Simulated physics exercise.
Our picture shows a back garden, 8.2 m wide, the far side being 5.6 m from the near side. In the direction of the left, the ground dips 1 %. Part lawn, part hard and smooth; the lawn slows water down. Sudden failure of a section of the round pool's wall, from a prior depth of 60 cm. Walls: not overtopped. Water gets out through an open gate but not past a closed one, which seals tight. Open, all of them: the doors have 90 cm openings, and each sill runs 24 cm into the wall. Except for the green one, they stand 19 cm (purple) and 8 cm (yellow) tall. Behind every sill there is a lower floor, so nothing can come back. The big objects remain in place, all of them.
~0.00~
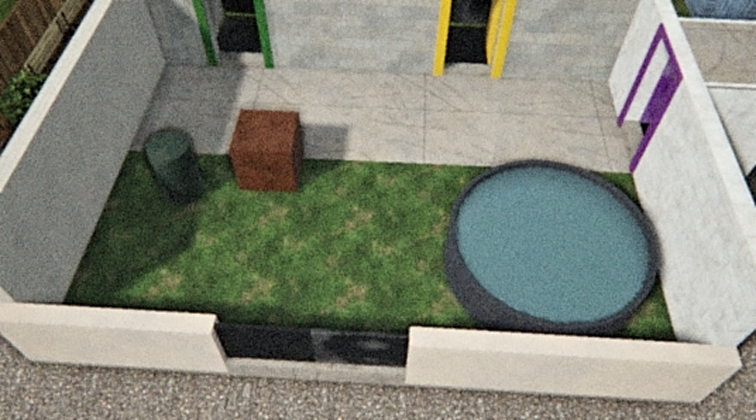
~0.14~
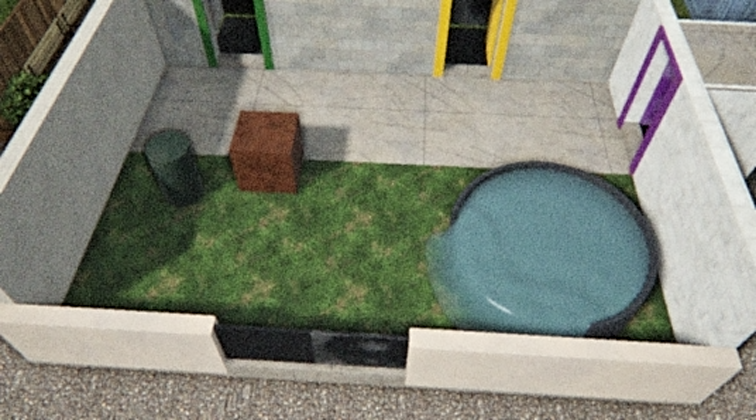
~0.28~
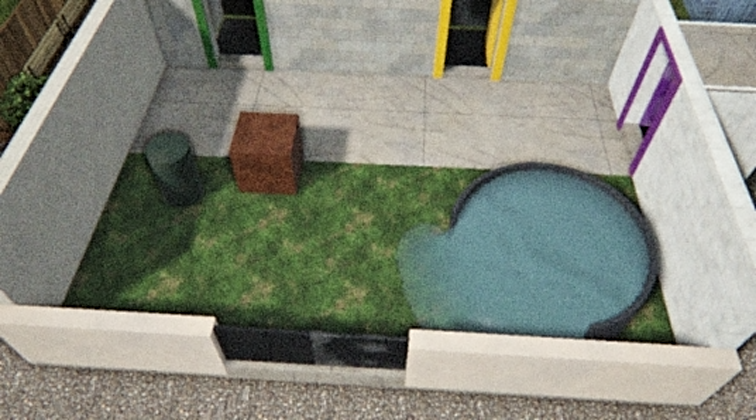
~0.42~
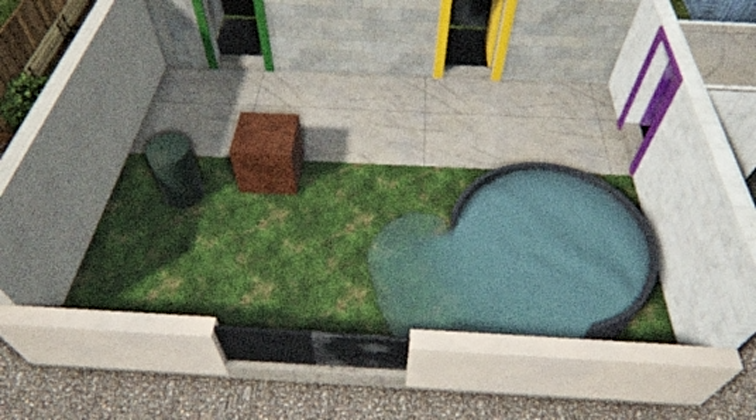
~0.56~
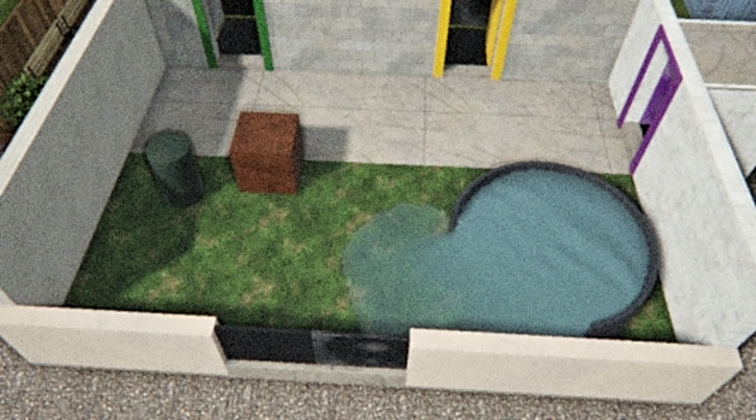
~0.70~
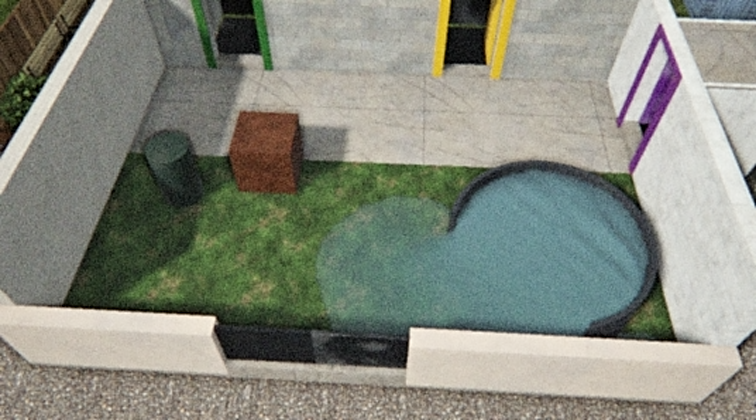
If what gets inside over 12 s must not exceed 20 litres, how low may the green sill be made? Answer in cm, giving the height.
Around 10.5 cm.
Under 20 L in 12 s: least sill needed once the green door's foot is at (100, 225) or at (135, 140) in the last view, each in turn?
20 and 8.0 cm.
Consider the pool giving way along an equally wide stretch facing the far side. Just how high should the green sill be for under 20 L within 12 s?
If so: Around 11.0 cm.
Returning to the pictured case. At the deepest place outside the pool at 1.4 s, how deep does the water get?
Up to some 39 centimetres, I'd say.
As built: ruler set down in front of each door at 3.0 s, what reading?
Reading in centimetres: Purple = 0, yellow = 0, green = 0.
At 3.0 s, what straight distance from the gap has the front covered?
Distance from gap: Approx. 5.8 m.
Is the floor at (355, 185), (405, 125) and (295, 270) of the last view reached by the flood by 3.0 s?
Point by point, the first is awash, the second spared and the third awash.
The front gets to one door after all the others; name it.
Answer: Yellow.
After 1.4 s water covers 25 % of the floor, deepest (39 cm) near (535, 364); it has not reached the green door.
After 3.0 s water covers 45 % of the floor, deepest (33 cm) near (49, 338); it has not reached the green door.
After 12.0 s water covers 100 % of the floor, deepest (13 cm) near (101, 218); 10 cm at the green door, 5 litres in over its 13 cm sill.
At the green door as built, the water arrived by 5.1 s and peaked near 16 cm at 5.6 s.
Run again over the same 12 s with other heights there, 32 litres in over 9.5 cm, 7 litres over 12.5 cm. The limit of 20 litres is kept from about 10.5 cm up.
